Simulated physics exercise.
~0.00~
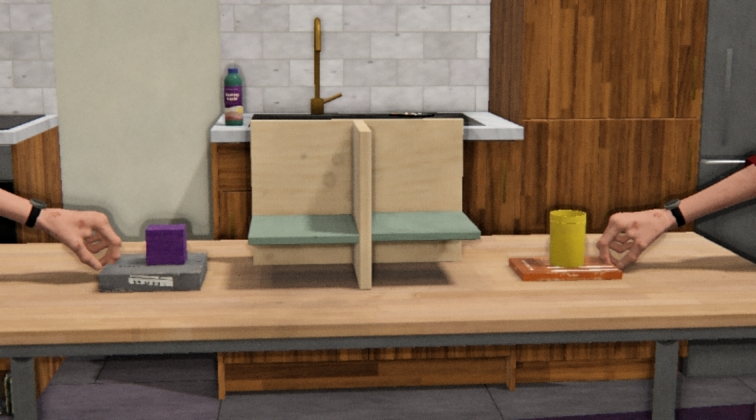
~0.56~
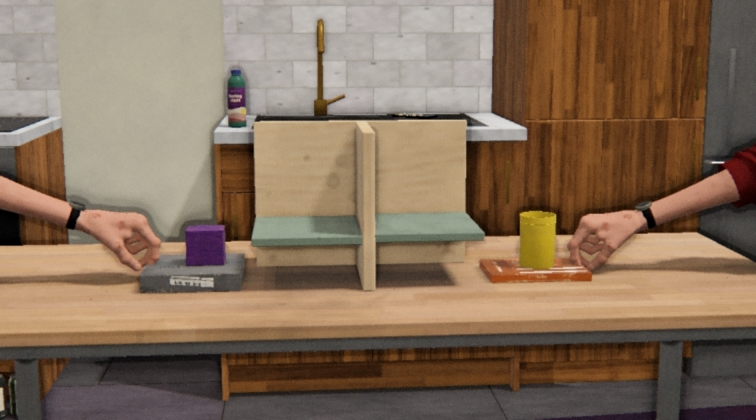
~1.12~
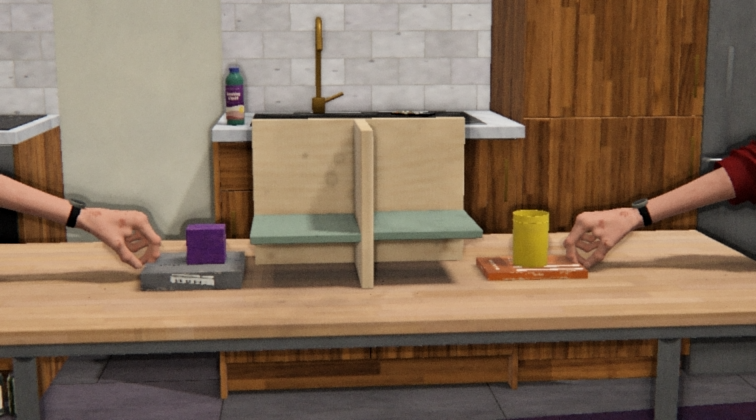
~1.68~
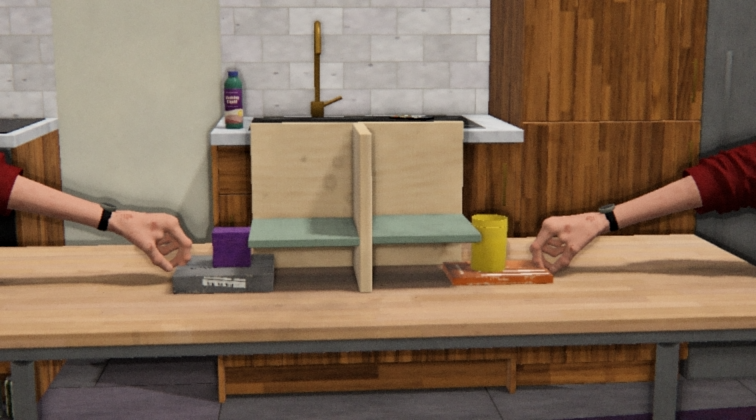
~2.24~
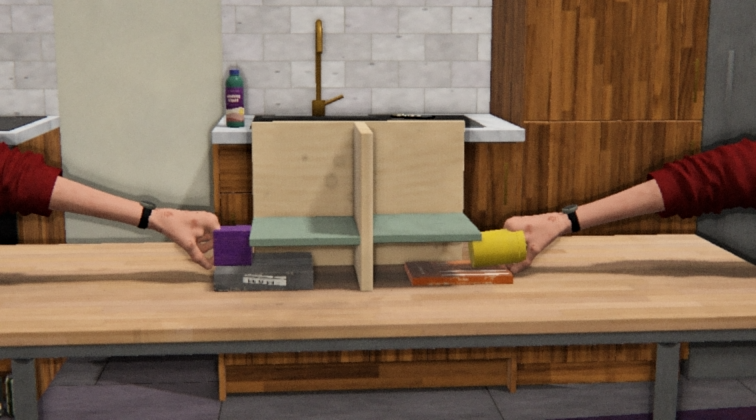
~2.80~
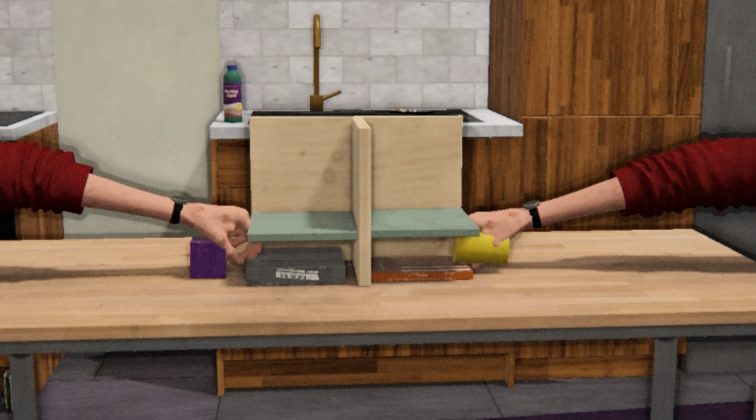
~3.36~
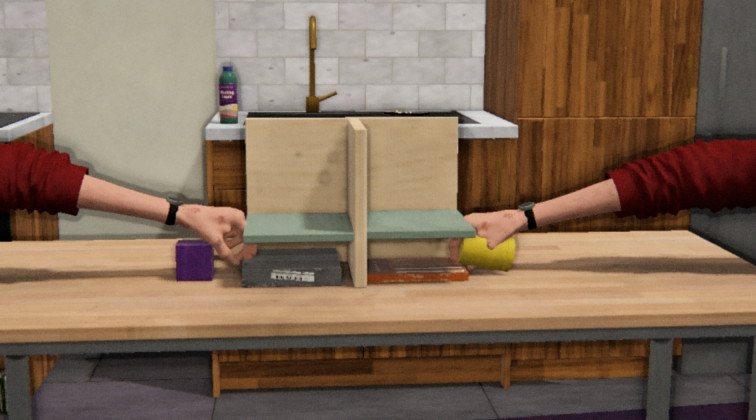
Two hands slide loaded trays under the shelves, which knock the purple block and yellow beaker off.
